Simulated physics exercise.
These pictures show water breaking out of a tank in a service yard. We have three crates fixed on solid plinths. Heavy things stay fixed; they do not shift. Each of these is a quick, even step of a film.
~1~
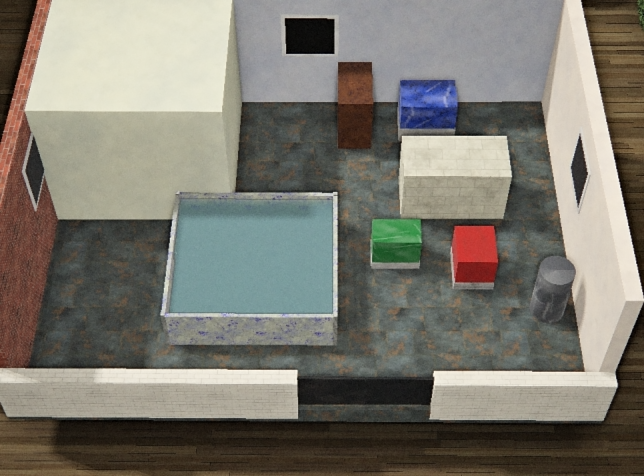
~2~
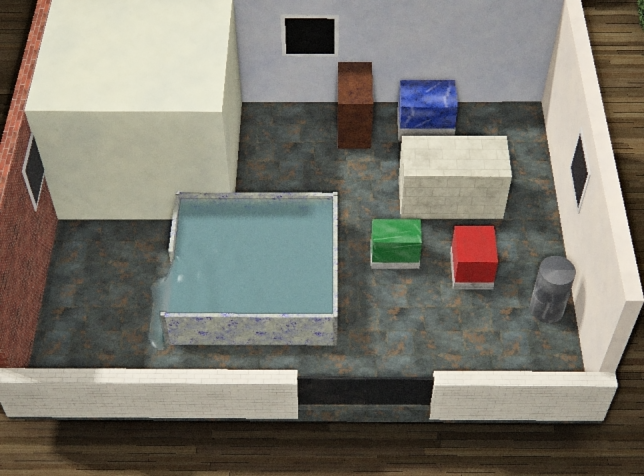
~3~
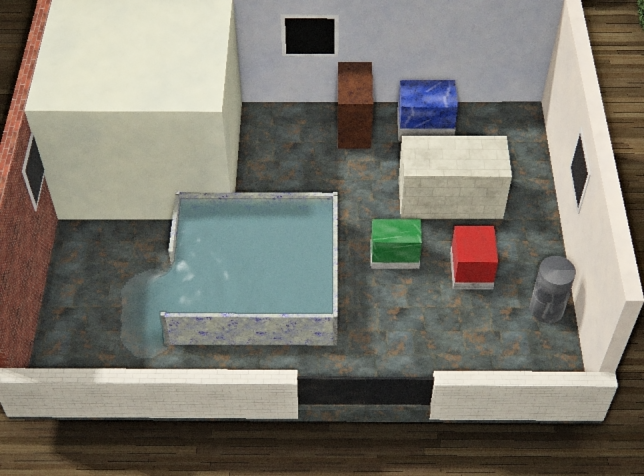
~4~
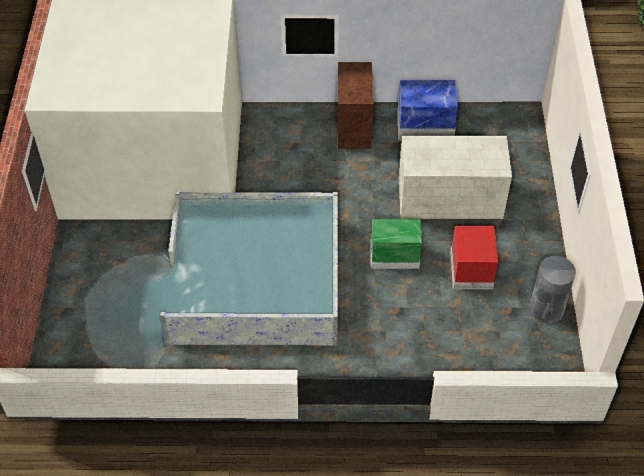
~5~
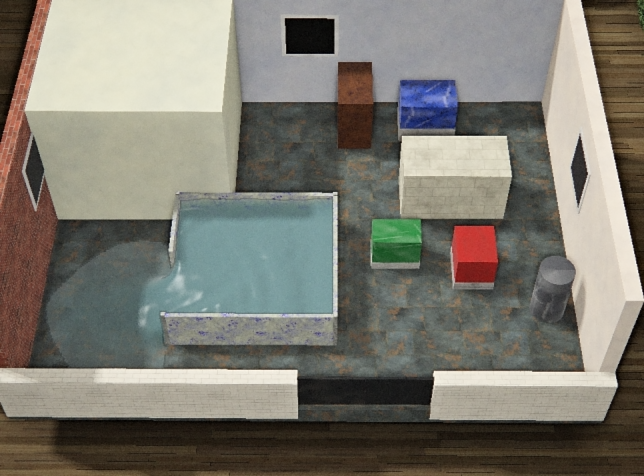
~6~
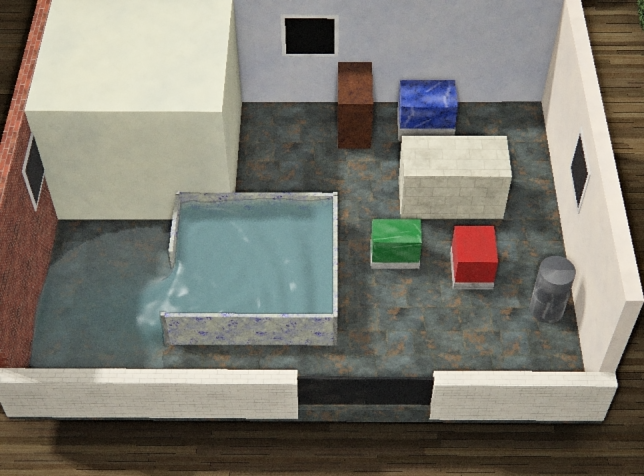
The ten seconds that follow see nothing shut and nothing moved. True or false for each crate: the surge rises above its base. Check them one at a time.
Green crate: False; blue crate: False; red crate: False.
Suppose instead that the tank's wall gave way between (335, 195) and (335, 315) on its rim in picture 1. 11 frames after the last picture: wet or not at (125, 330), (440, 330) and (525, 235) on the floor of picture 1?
Spared; drenched; drenched.
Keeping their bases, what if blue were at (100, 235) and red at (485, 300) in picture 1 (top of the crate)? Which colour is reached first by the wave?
First: The blue one.
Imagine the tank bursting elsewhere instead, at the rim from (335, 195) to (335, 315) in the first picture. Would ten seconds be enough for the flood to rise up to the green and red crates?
One by one: The green crate is topped; the red crate gets wet.
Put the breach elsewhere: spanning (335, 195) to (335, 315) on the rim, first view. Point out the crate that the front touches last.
The one in blue, by my reading.
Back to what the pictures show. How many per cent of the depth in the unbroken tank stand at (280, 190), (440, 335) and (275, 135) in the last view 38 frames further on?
Going in order, roughly 2, 4 and 0 %.
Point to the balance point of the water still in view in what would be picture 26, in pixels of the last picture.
The water's centre sits above (180, 294).
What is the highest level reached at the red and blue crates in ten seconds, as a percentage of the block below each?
Around 70 in a hundred for the first and 10 in a hundred for the second.
A moment on, water covers 20 % of the floor; the green crate not reached, the blue crate not reached, the red crate not reached.
Next, water covers 20 % of the floor; the green crate not reached, the blue crate not reached, the red crate not reached.
Then, water covers 30 % of the floor; the green crate not reached, the blue crate not reached, the red crate not reached.
Later, water covers 50 % of the floor; the green crate water round its plinth, the blue crate water round its plinth, the red crate water round its plinth.
In the end, water covers 80 % of the floor; the green crate stayed above the water, the blue crate stayed above the water, the red crate stayed above the water.
